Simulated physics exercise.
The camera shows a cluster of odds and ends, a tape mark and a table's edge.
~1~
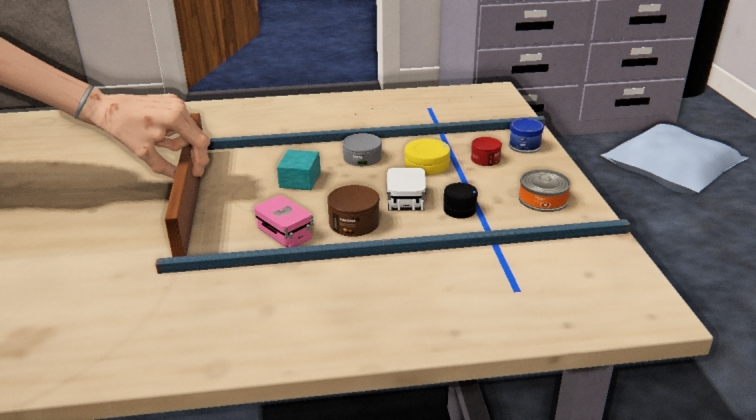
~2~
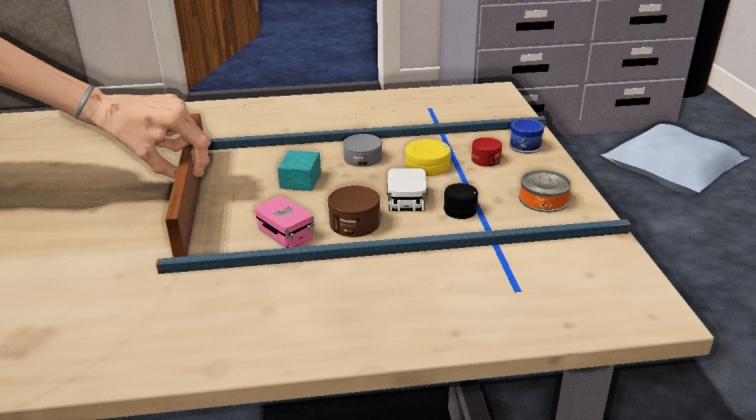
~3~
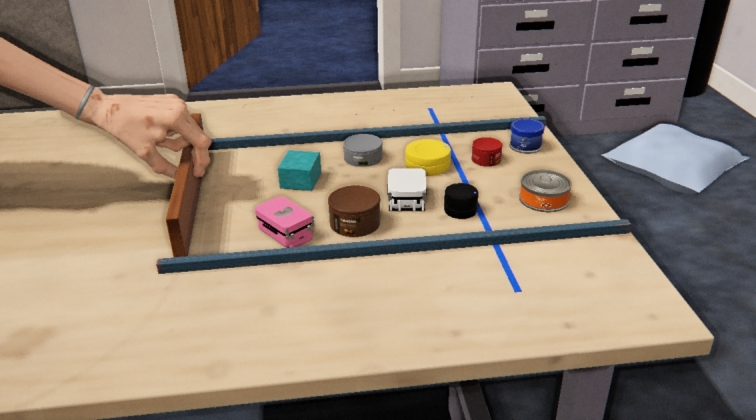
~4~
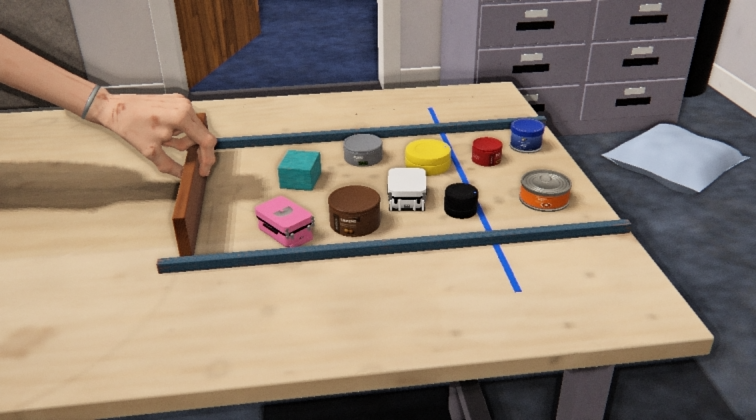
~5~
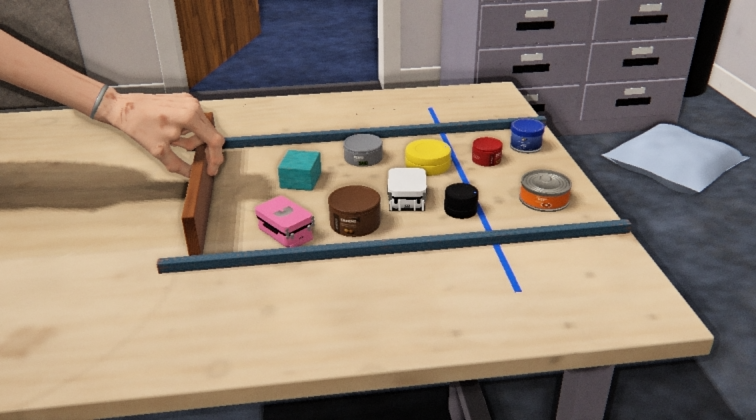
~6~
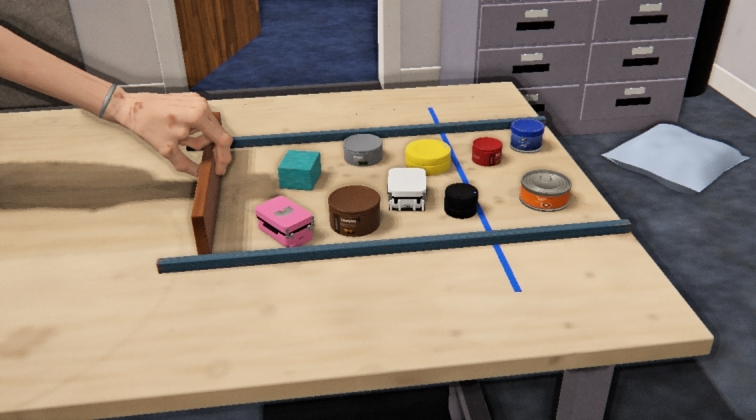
On a pale wooden tabletop, a hand at the left holds a brown board upright between two dark rails, with colourful small containers spread out to its right around a blue tape line. The hand stays almost still at first, then slides the board slightly rightward, while the containers remain in place.
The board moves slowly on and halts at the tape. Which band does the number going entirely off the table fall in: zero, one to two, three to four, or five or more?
Nothing slips off.
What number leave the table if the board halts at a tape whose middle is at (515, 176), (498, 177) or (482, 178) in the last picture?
2, 1, 0.
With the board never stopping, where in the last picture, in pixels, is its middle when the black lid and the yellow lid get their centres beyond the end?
Its middle is about (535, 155) and about (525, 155).
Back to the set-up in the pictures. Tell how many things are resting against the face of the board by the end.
4 are in contact with it.
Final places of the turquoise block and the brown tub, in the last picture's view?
Reading them off: First (474, 156); then (540, 202).
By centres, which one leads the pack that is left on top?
Red tub.
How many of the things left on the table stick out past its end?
It would come to 0.
Soon after, none off yet; blue pot at rest near (527, 136); orange pot at rest near (545, 191); red tub at rest near (487, 152).
After that, none off yet; blue pot at rest near (527, 136); orange pot moving near (551, 189); red tub displaced about its own width near (505, 150).
In the end, the number that fall off is zero.
